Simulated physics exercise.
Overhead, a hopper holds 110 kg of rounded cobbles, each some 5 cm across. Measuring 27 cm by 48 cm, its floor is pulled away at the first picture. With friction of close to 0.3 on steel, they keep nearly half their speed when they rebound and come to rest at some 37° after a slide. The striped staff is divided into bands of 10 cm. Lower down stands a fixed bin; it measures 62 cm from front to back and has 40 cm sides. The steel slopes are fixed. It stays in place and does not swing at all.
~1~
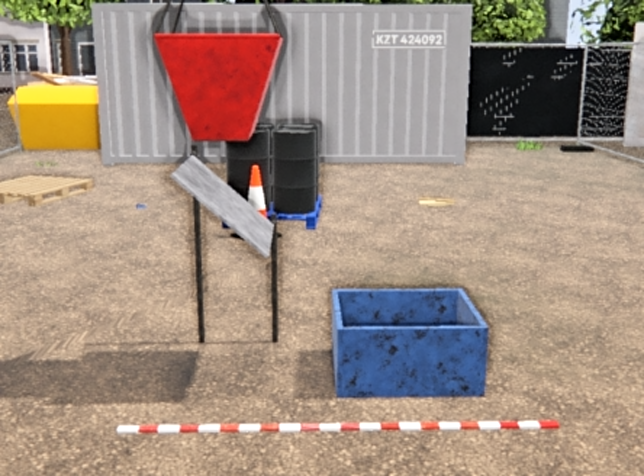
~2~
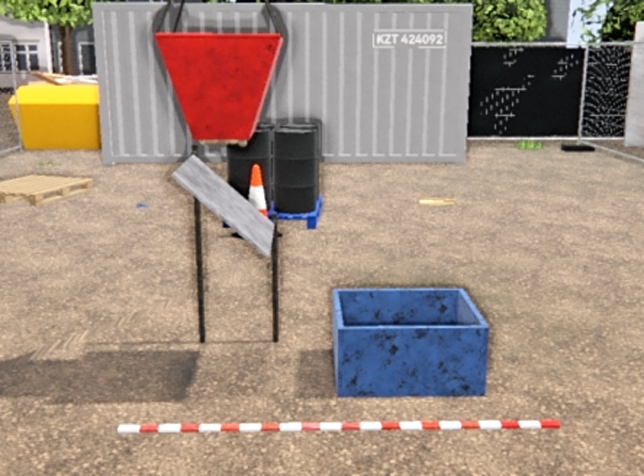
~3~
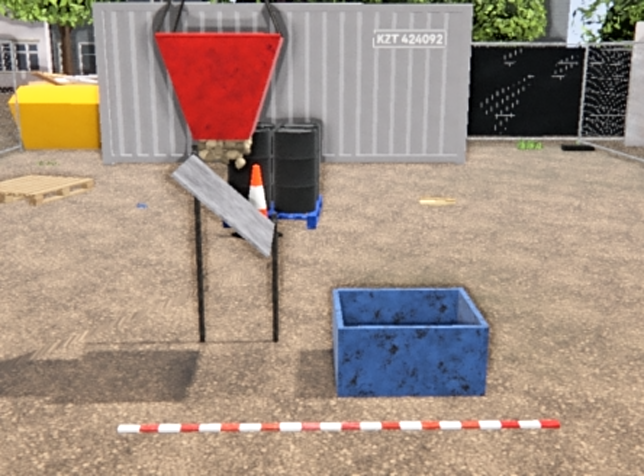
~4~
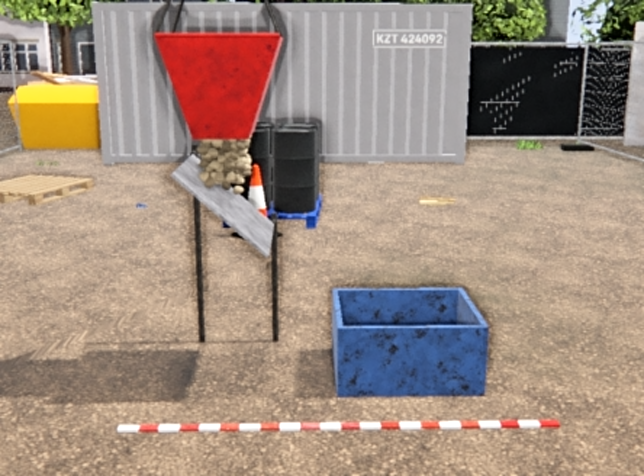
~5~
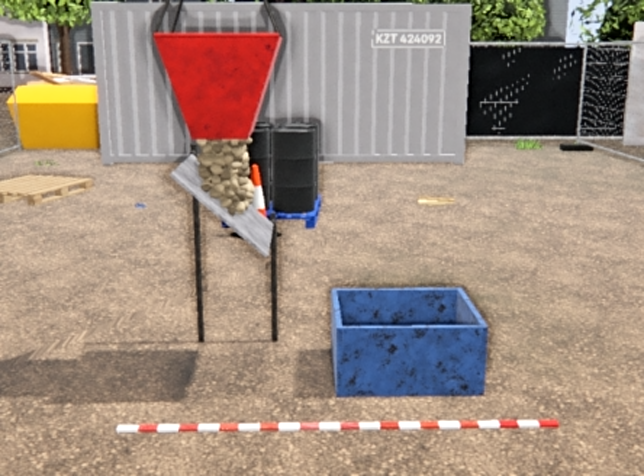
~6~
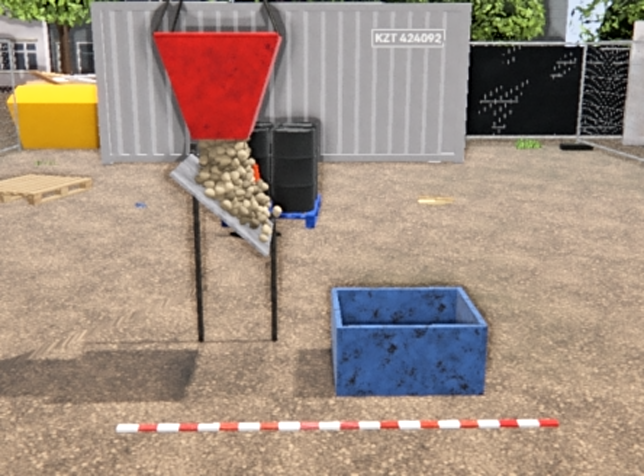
Rounded cobbles dropped from the bottom of a red hopper onto a tilted grey board, then piled up and slid down it to the right, while the blue box nearby stayed empty.
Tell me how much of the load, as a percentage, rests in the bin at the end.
Some 19 percent of it.
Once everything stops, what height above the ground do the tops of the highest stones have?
16 cm.
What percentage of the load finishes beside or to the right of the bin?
Around 25 in a hundred of them.
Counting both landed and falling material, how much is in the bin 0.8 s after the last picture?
Near 20 percent at that time.
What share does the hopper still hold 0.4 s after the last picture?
Estimate: About 0 %.
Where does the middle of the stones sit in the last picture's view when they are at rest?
Centre position approx (330, 368).
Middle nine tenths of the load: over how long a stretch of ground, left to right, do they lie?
Some 120 cm from left to right.
Then, 0.4 s after the last picture, 0 % in the hopper, 33 % on the steel, 57 % falling or lying left of the bin, 6 % falling or lying in the bin, 4 % falling or lying beside or right of the bin; the stones farthest right are at (408, 348).
Then, 0.8 s after the last picture, 0 % in the hopper, 59 % falling or lying left of the bin, 19 % falling or lying in the bin, 22 % falling or lying beside or right of the bin; the stones farthest right are at (462, 354).
Then, 1.4 s after the last picture, 0 % in the hopper, 54 % falling or lying left of the bin, 19 % falling or lying in the bin, 26 % falling or lying beside or right of the bin; the stones farthest right are at (496, 324).
Then, 2.3 s after the last picture, 0 % in the hopper, 54 % falling or lying left of the bin, 19 % falling or lying in the bin, 26 % falling or lying beside or right of the bin; the stones farthest right are at (505, 320).
Then, 4.2 s after the last picture, 0 % in the hopper, 54 % left of the bin, 19 % in the bin, 26 % beside or right of the bin; the stones farthest right are at (505, 320).
